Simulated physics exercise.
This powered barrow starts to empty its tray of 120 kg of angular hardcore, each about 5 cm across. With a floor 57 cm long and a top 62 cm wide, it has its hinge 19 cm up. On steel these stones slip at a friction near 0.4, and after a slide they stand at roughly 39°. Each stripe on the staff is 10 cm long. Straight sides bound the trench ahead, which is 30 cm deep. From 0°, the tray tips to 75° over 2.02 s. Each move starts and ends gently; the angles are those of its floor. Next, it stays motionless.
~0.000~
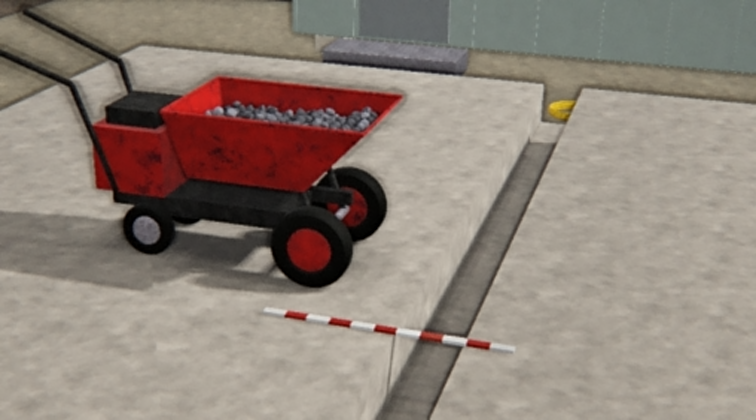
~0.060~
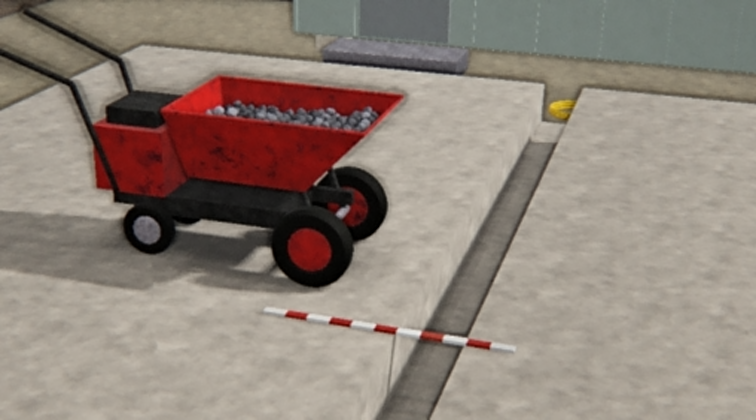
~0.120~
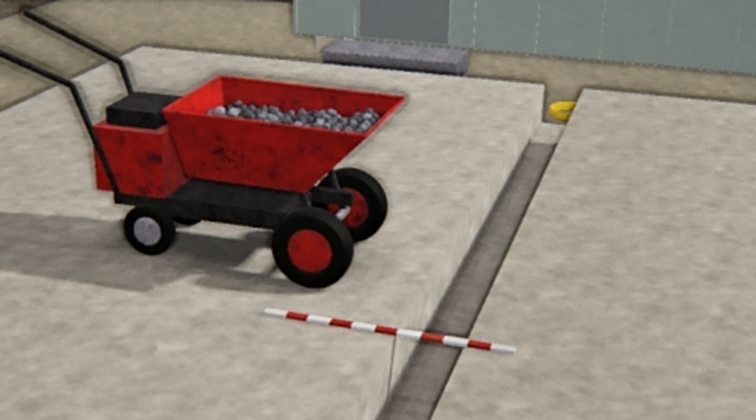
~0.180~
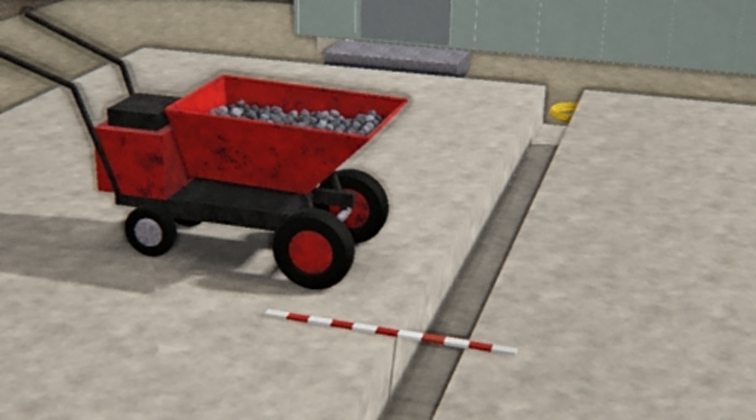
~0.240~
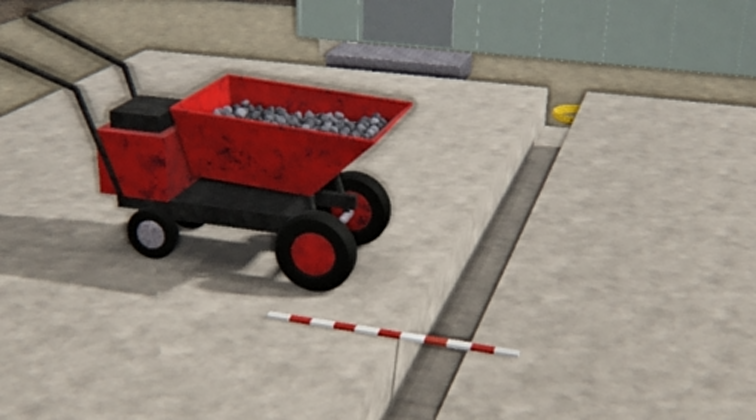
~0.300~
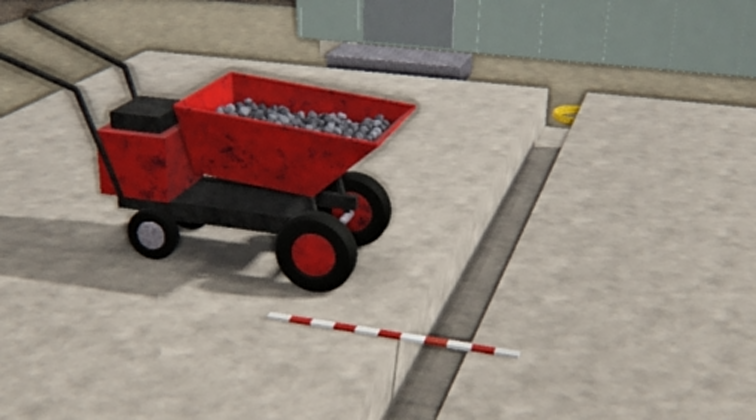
Red tray of grey stones on a powered barrow tilting very slightly forward to the right, beside a narrow trench in pale ground.
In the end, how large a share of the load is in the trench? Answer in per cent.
A share of roughly 75 %.
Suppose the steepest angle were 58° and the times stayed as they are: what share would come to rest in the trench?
I'd expect around 35 in a hundred.
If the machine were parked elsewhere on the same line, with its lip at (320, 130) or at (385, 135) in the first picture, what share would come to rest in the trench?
It'd be around 95 per cent and after that around 15 per cent.
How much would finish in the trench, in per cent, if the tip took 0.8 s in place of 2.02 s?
Near 60 per cent.
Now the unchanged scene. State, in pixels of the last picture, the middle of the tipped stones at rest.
The stones end up centred near (476, 318).
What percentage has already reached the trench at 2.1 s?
35 per cent, give or take.
After 1.5 s the floor is at 63°; 100 % in the tray; the foremost stones are at (462, 243).
After 2.1 s the floor is at 75°; 47 % in the tray, 35 % in the trench, 18 % past the trench; the foremost stones are at (561, 295).
After 2.5 s the floor is at 75°; 16 % in the tray, 58 % in the trench, 26 % past the trench; the foremost stones are at (610, 290).
After 4.4 s the floor is at 75°; 0 % in the tray, 75 % in the trench, 25 % past the trench; the foremost stones are at (614, 288).
